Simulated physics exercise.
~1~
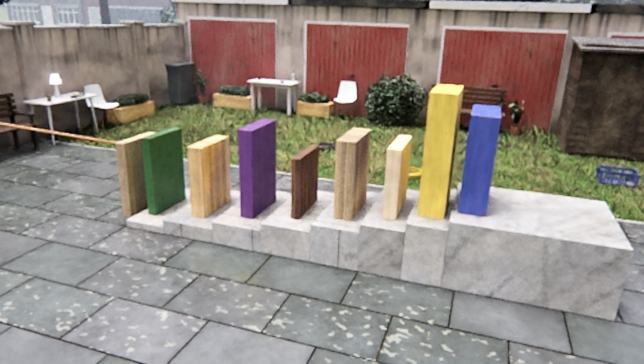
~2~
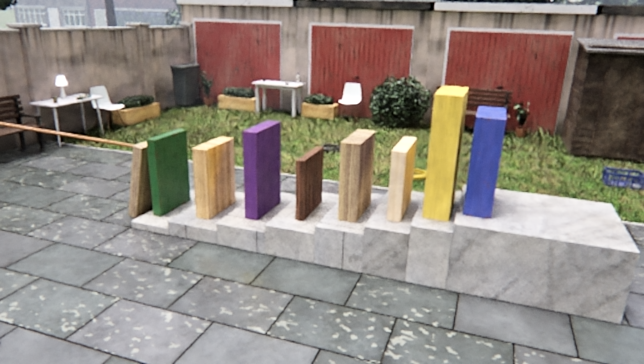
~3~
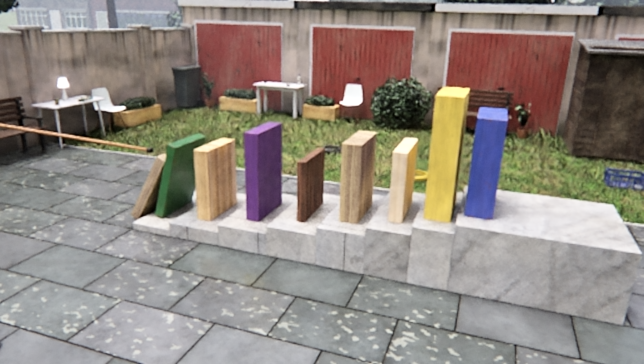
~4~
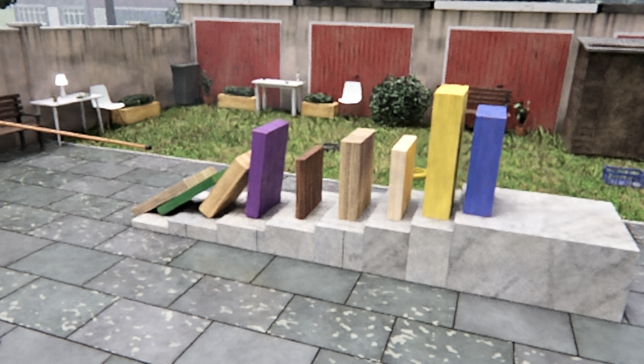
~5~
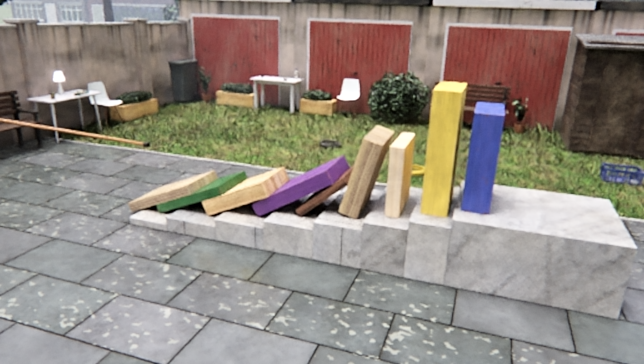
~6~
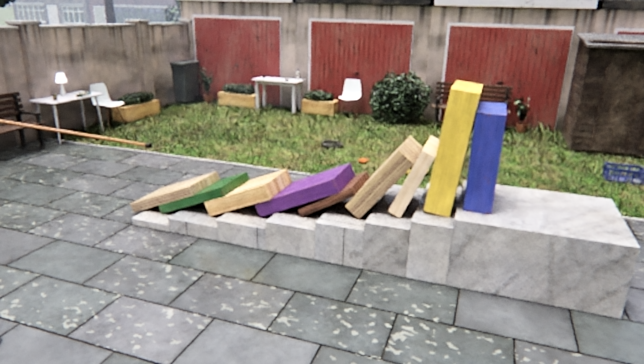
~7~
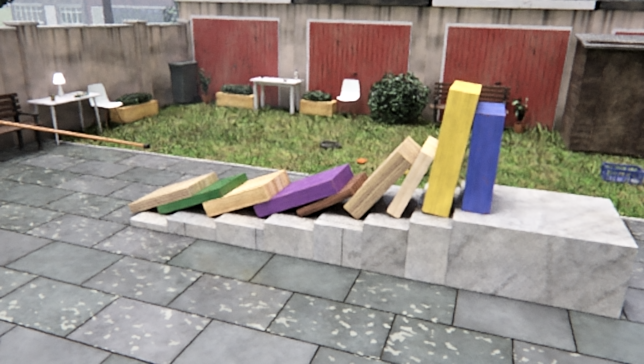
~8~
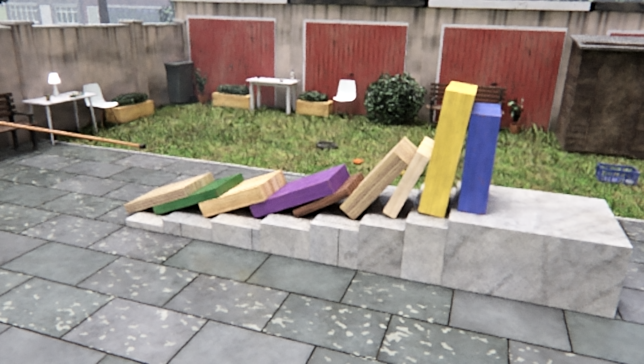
A row of nine upright boards stood on low stone steps until a pole nudged the leftmost one, and they toppled rightward in turn, green and purple included, until the tall yellow board tilted against the blue one, which stayed standing.
